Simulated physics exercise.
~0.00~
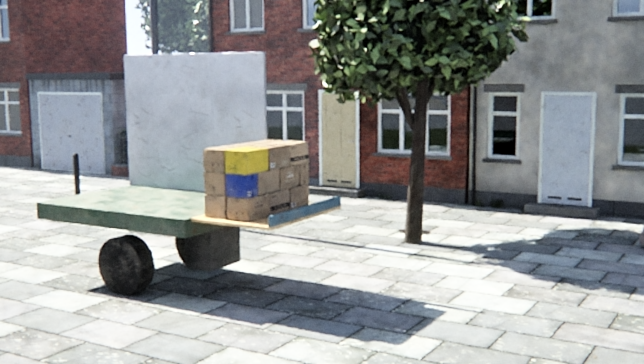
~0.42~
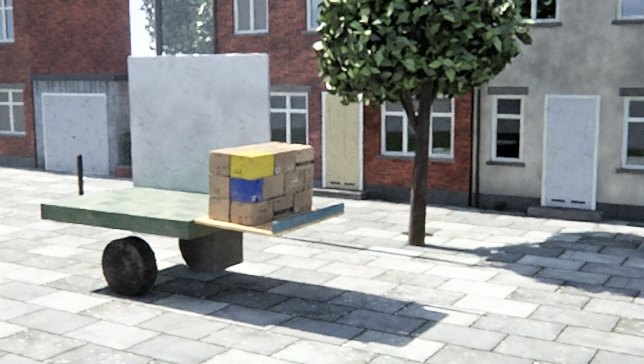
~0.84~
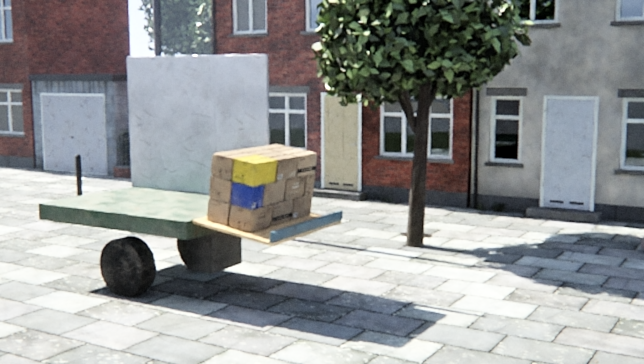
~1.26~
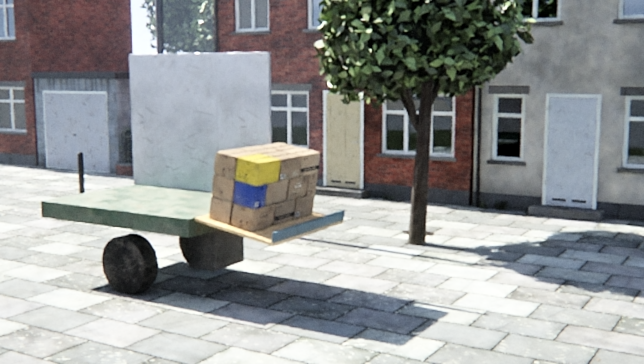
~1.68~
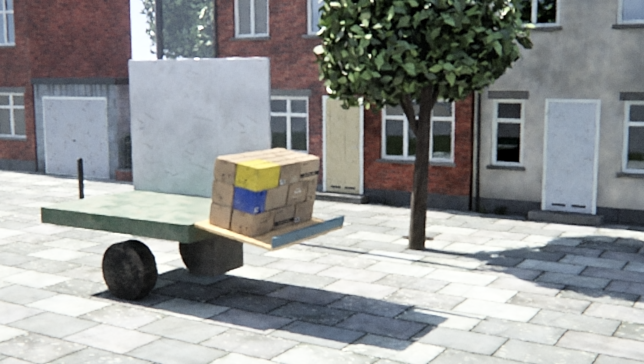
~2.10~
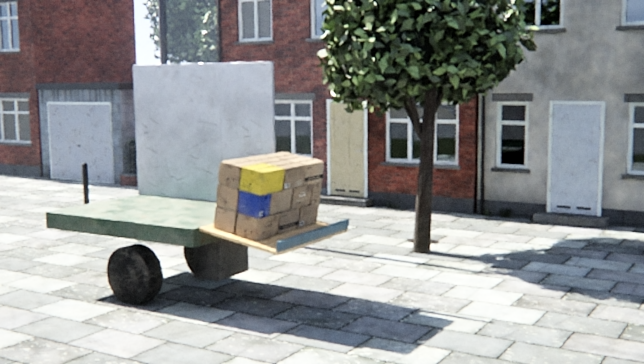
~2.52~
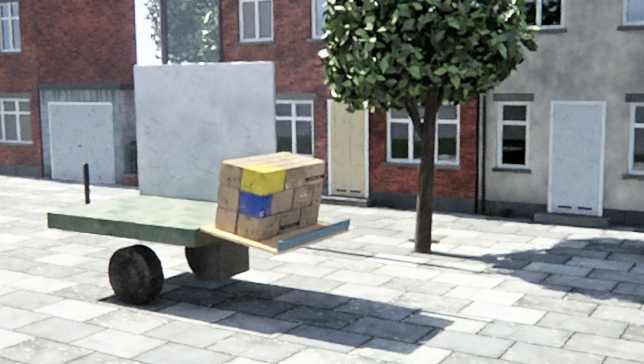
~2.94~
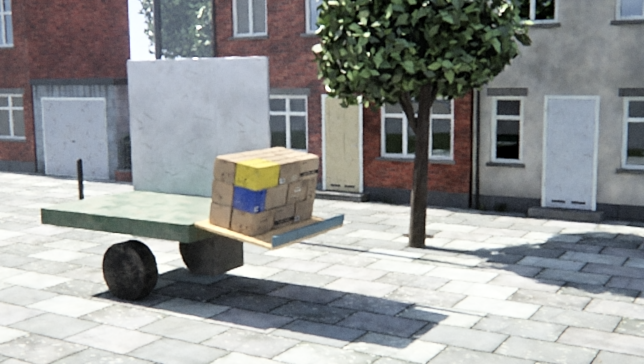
On a paved street, a platform's outer edge tips upward slightly, and the stacked cartons stay aboard.
